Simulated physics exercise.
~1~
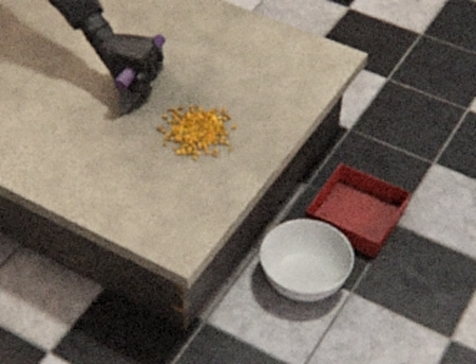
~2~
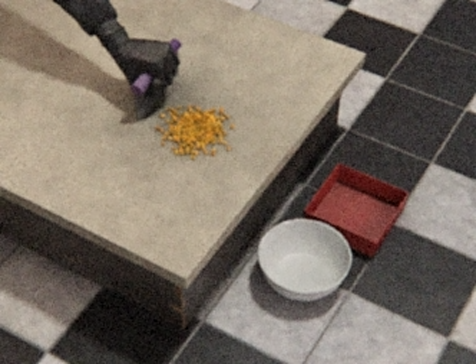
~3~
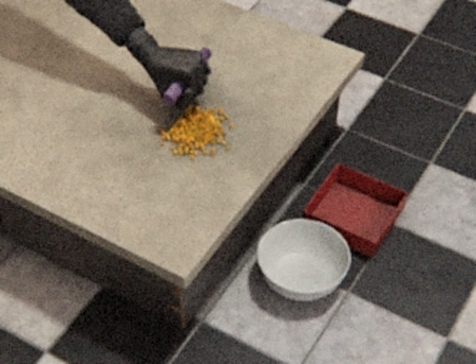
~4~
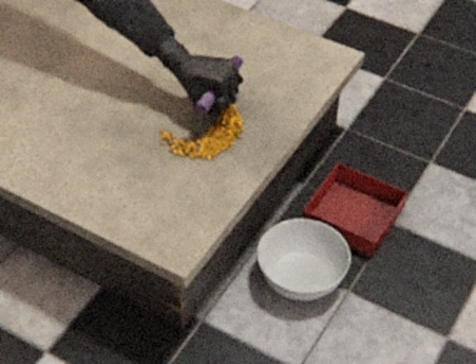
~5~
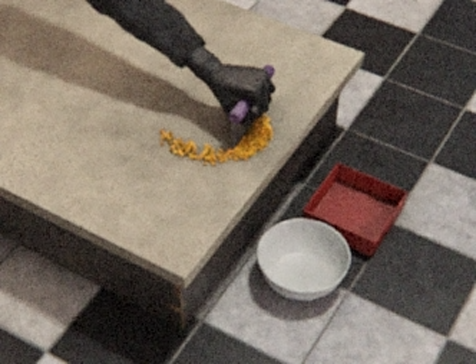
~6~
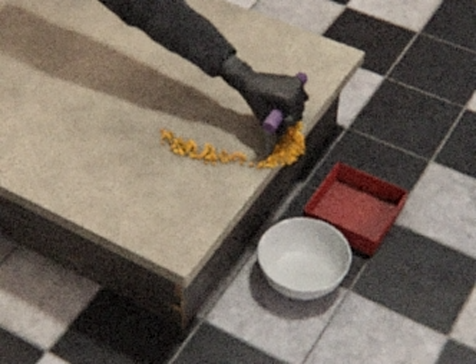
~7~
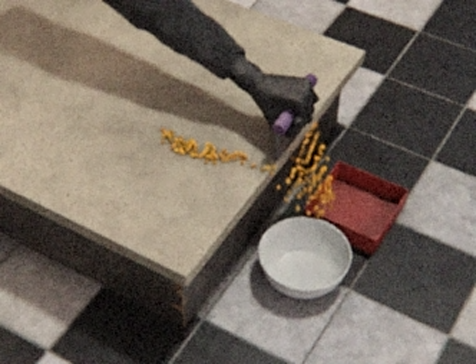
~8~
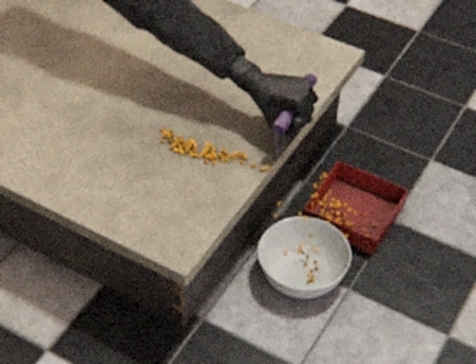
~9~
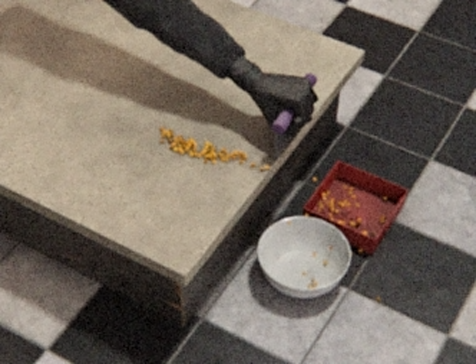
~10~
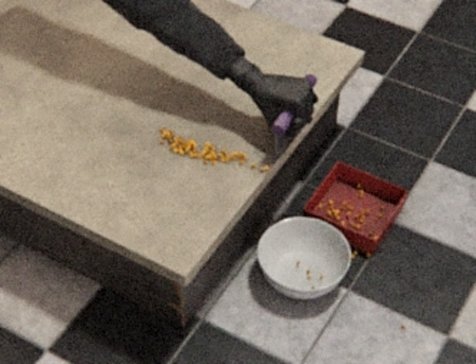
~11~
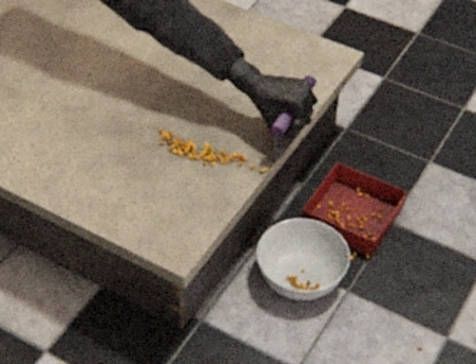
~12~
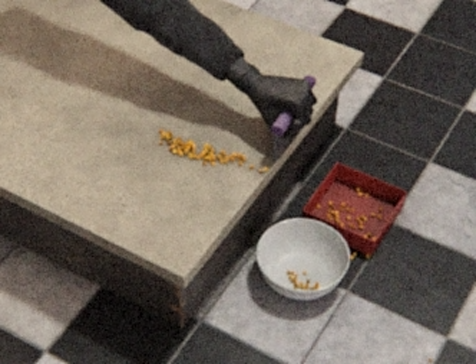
On a pale platform above a checkered floor, a dark-gloved hand scraping yellow kernels over the edge, some landing in red tin and white bowl.
